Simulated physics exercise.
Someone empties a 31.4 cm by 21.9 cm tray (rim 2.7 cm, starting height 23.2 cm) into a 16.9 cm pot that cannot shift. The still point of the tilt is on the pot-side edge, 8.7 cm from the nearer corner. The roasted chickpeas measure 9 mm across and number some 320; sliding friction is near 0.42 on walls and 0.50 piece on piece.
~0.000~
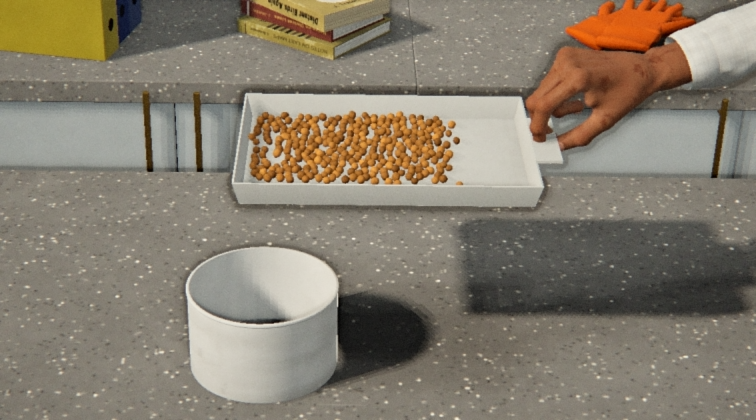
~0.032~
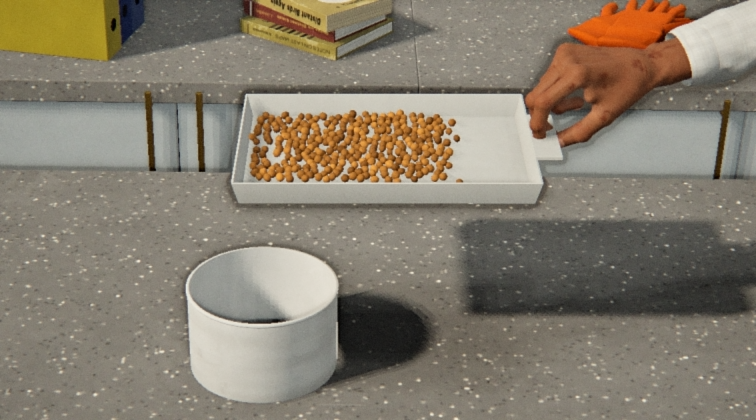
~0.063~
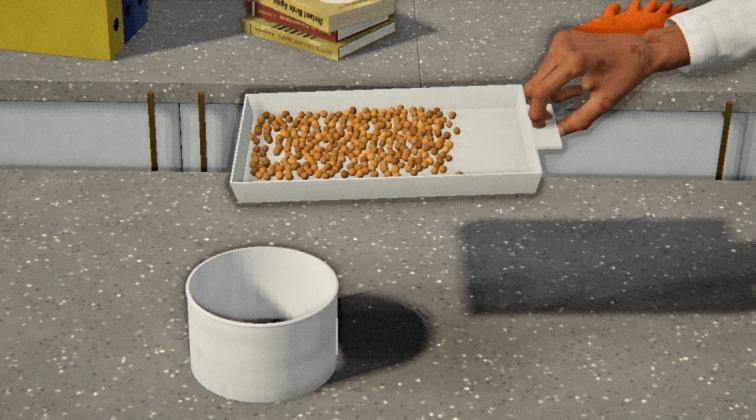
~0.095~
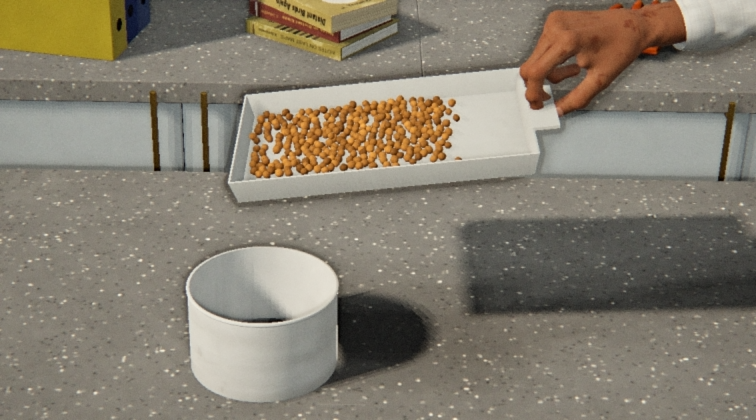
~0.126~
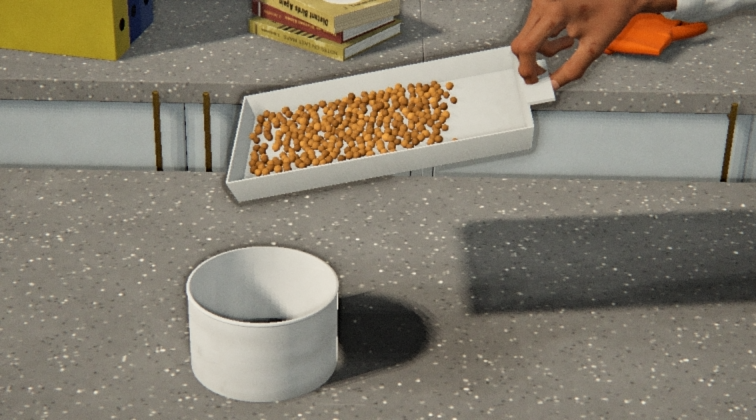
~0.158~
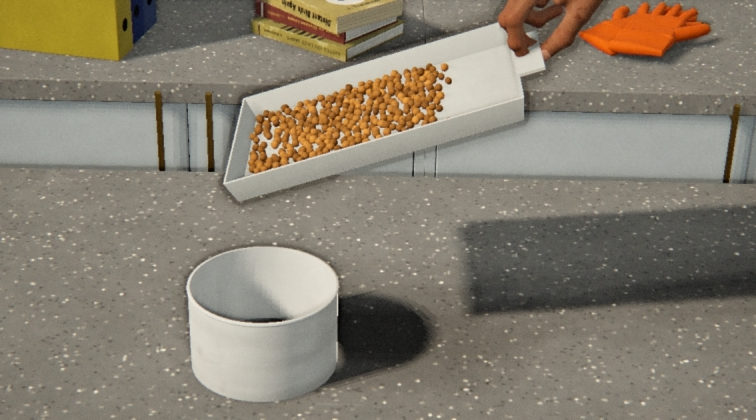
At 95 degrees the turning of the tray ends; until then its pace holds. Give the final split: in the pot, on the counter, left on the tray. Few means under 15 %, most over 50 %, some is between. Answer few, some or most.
In the pot: Few; on the counter: Most; left on the tray: Few.
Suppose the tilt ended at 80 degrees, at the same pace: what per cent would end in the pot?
In that case some 0 per cent.
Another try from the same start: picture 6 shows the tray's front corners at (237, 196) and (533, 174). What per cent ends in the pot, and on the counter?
Pot 80, counter 20.
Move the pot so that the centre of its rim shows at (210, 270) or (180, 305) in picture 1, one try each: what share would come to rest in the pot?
Some 50 and 25 per cent.
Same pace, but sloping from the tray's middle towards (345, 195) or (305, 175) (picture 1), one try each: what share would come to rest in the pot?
About 75 and 45 per cent.
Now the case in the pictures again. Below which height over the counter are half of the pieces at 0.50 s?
Roughly 26 cm.
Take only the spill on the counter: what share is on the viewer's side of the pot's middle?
Some 20 per cent.
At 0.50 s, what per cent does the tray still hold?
Roughly 100 per cent.
After 0.36 s, tilt 58 degrees; the tray holds 100 %, the pot 0 %.
After 0.50 s, tilt 86 degrees; the tray holds 100 %, the pot 0 %.
After 0.76 s, tilt 95 degrees; the tray holds 10 %, the pot 0 %.
At rest (1.7 s), pot 5 %, counter 95 %, tray 0 %.
